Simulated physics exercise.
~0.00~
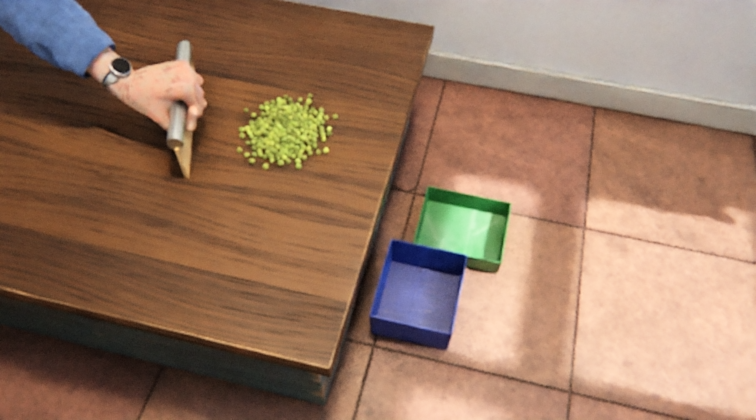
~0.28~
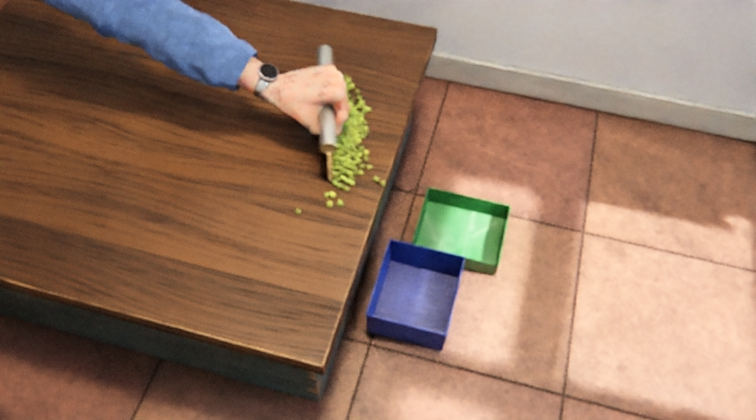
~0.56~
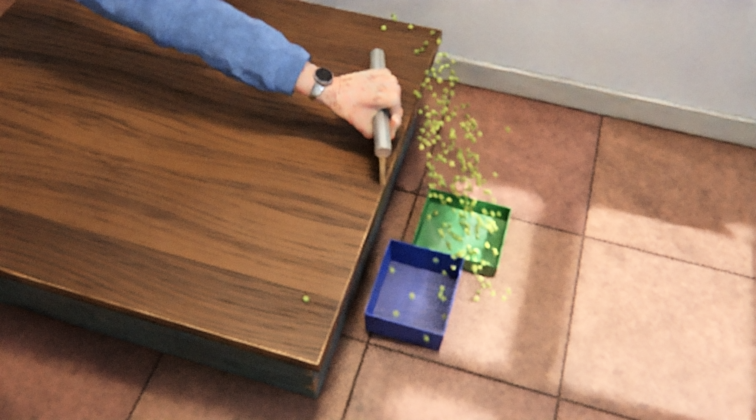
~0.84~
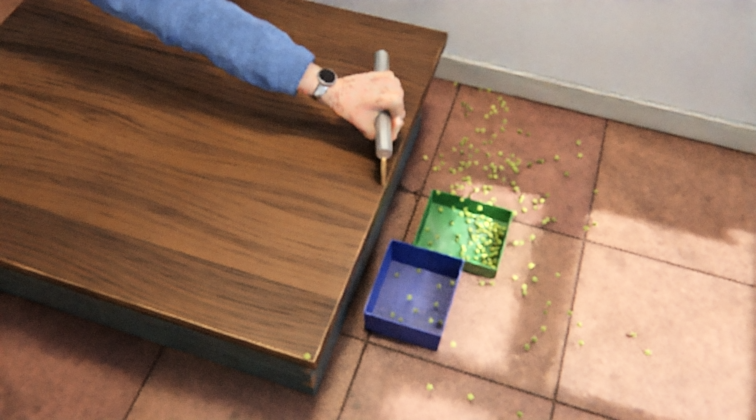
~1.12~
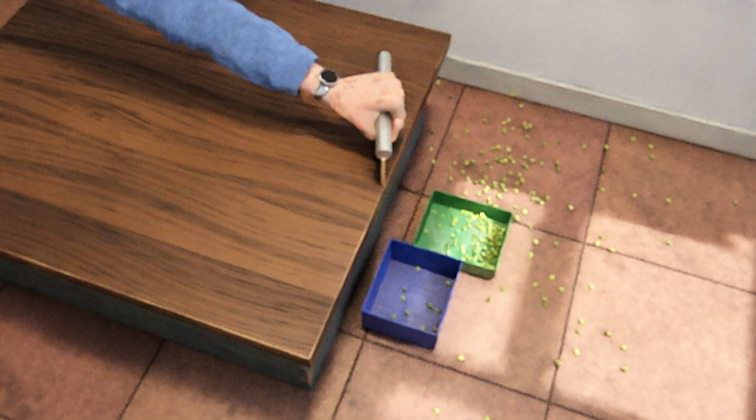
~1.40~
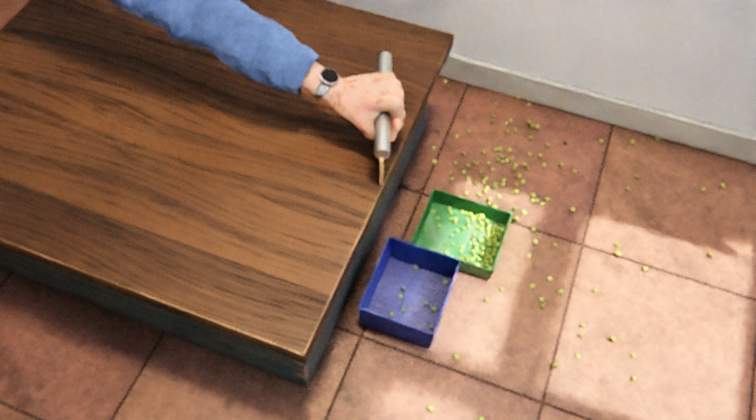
At a wooden platform's edge, a hand scraping green peas off, many scattering across floor tiles, others landing in green and blue tins.
